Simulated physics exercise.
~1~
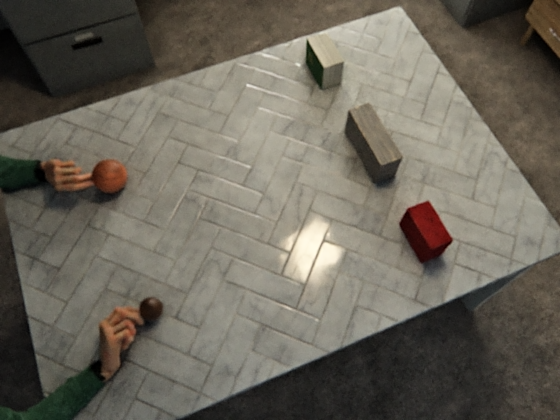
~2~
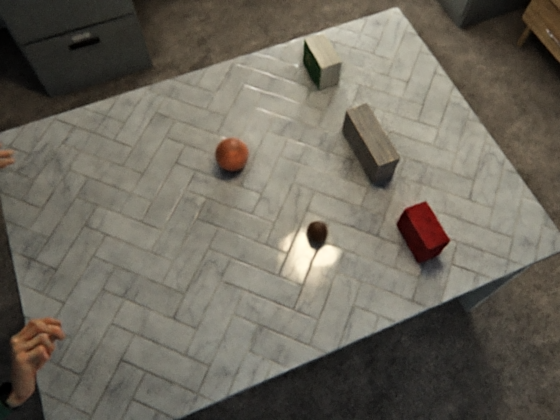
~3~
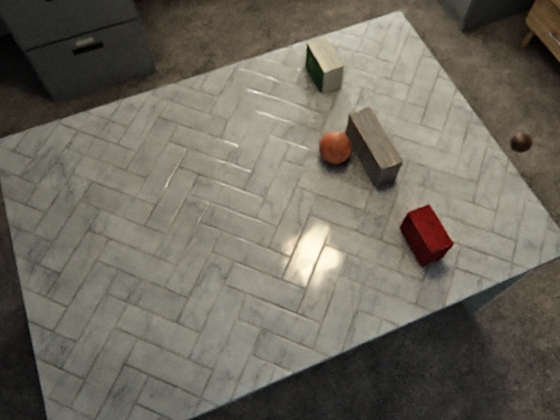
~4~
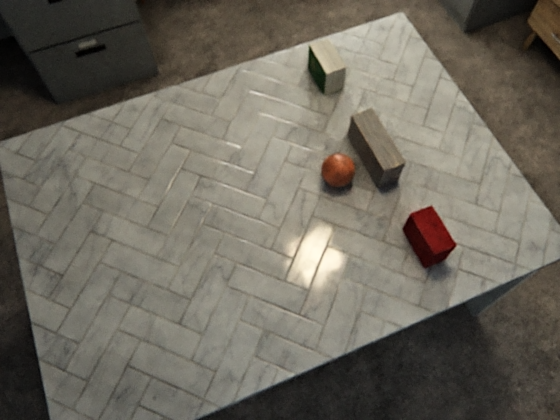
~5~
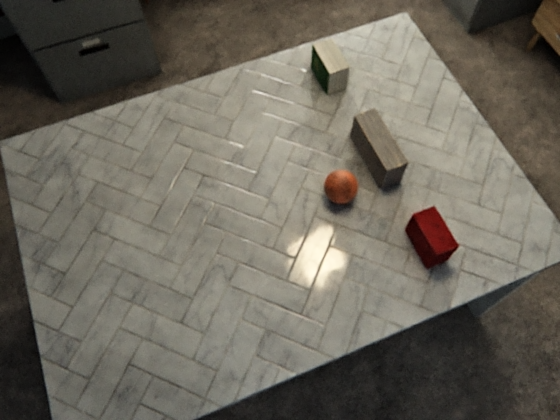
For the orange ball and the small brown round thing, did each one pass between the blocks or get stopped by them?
The small brown round thing passed between the blocks. The orange ball was stopped at the grey block and bounced back.
